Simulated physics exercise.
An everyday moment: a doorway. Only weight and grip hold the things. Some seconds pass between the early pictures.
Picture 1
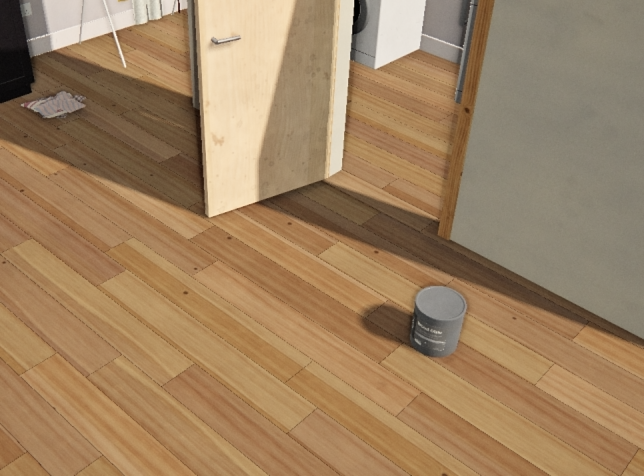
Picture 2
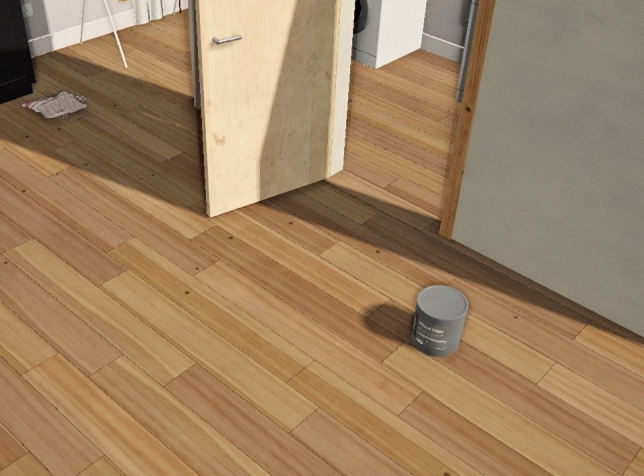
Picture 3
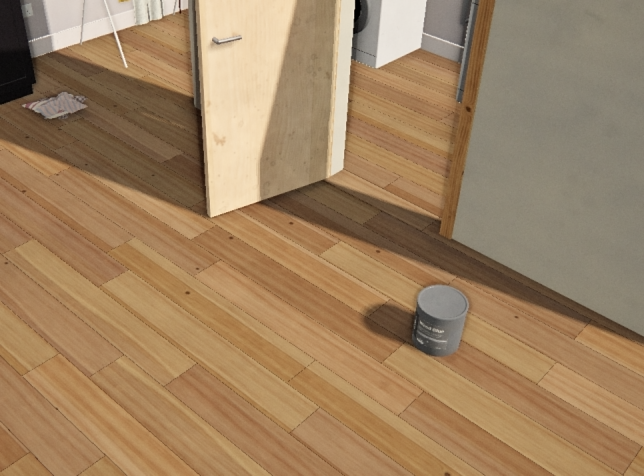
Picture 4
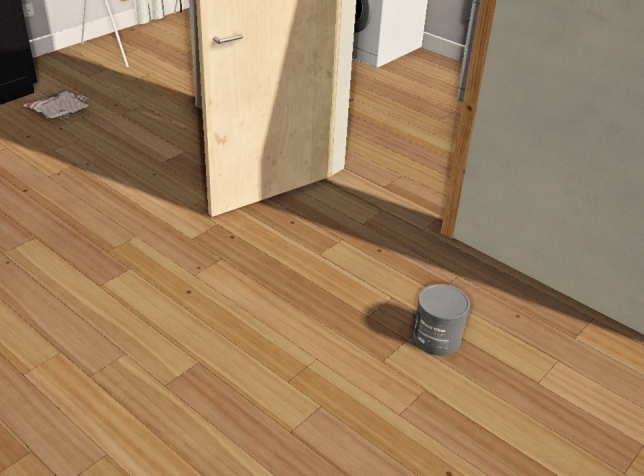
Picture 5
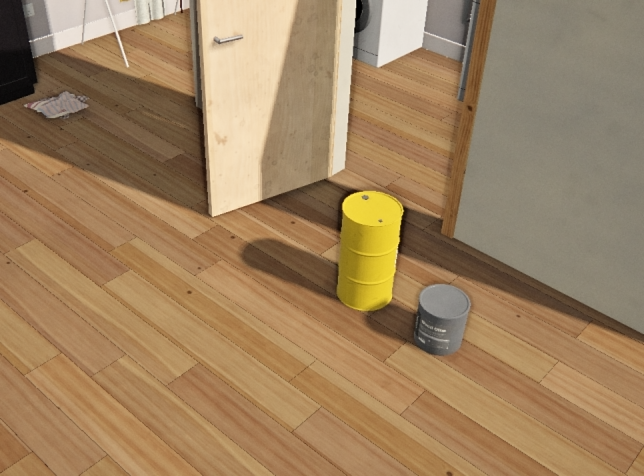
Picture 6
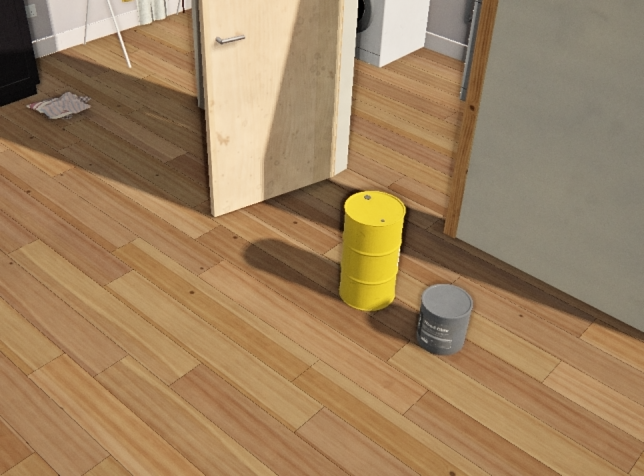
The clip opens on a grey pail standing on a wooden floor, in front of a wide-open door that stays still. After a stretch with almost no movement, a yellow drum abruptly appears just left of the pail, and both remain standing there with no clear motion.
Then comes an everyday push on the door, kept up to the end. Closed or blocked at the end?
In the end the door reaches the frame.
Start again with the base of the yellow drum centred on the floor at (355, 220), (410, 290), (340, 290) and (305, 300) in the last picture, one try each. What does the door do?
First, it is blocked; second, it shuts; third, it closes; fourth, it reaches the frame.
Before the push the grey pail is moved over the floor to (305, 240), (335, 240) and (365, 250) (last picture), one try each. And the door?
First, it jams; second, it jams; third, it stops short.
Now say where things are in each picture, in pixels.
The first frame shows door wide open and still; grey pail (437, 322).
The second frame shows door wide open and still; grey pail (439, 321).
The third frame shows door wide open and still; grey pail (439, 321).
The fourth frame shows door wide open and still; grey pail (441, 320).
The fifth frame shows door wide open and still; grey pail (441, 320).
The sixth frame shows door wide open and still; yellow drum (371, 252); grey pail (444, 320).
Then, 0.80 s past the last view, open by 87°.
Then, 1.40 s past the last view, open by 62°.
Then, 2.00 s past the last view, open by 35°.
Then, 2.50 s past the last view, open by 12°.
Finally, open by 0°; both still in place. Final places as the last picture's camera would see them, yellow drum near (371, 252).
